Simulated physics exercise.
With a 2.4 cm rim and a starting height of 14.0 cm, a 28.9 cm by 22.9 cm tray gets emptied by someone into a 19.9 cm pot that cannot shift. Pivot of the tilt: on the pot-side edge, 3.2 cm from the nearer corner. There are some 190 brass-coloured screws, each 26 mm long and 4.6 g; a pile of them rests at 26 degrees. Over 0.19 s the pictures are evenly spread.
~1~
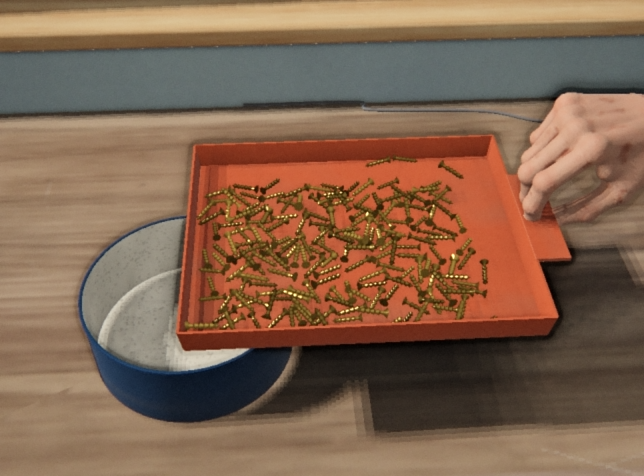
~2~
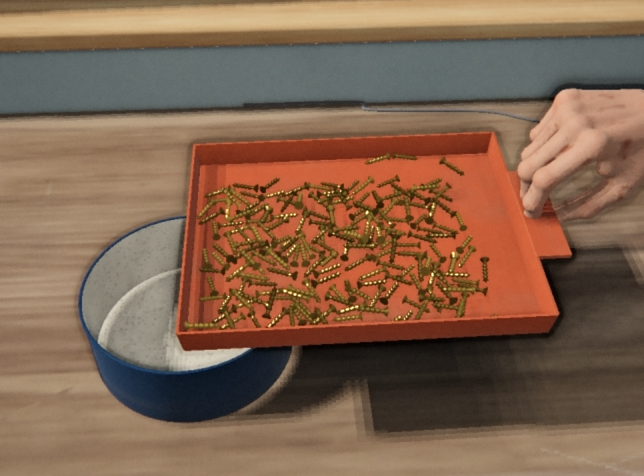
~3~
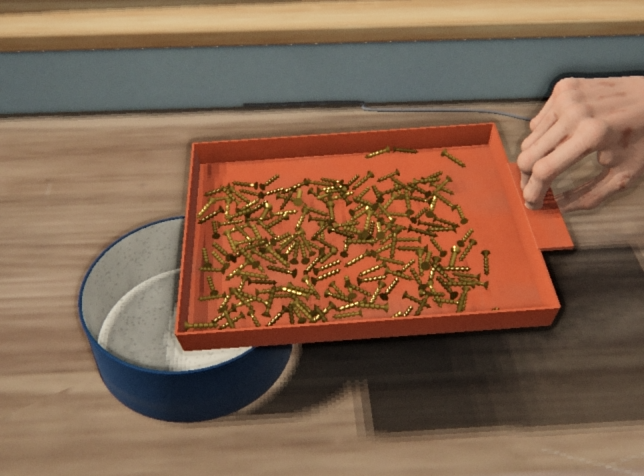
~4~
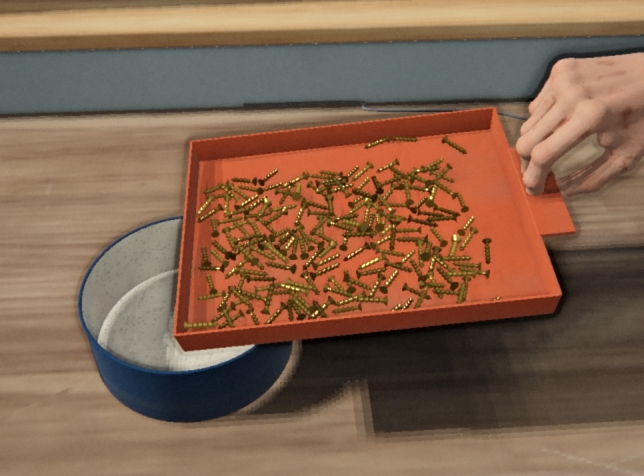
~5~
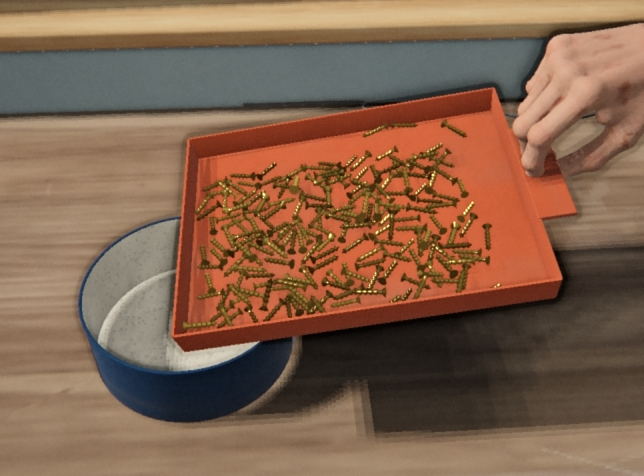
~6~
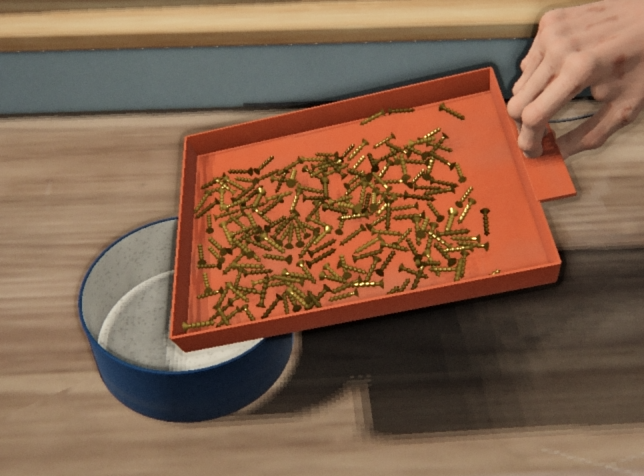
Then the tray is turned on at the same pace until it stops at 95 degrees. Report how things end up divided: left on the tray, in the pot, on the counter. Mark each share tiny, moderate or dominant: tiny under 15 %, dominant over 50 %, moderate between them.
Tray: Tiny, pot: Moderate, counter: Dominant.
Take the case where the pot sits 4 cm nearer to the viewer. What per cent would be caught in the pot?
With that change it comes to something like 75 in a hundred.
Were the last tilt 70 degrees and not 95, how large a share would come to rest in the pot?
Around 20 in a hundred.
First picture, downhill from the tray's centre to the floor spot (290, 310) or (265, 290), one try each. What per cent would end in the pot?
Roughly 0 per cent on the first try and 0 per cent on the second.
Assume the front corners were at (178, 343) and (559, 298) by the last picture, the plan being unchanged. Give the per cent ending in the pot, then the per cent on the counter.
Pot 0 % / counter 100 %.
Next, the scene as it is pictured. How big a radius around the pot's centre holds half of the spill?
16 cm.
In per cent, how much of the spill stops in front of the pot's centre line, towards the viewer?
100 %.
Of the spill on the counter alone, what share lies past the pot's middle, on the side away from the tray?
90 %.
Then, 0.36 s after the last picture, tilt 54 degrees; the tray holds 100 %, the pot 0 %.
Then, 0.59 s after the last picture, tilt 79 degrees; the tray holds 75 %, the pot 0 %.
Then, 0.94 s after the last picture, tilt 95 degrees; the tray holds 15 %, the pot 30 %.
In the end, tray 0 %, pot 40 %, counter 55 %.
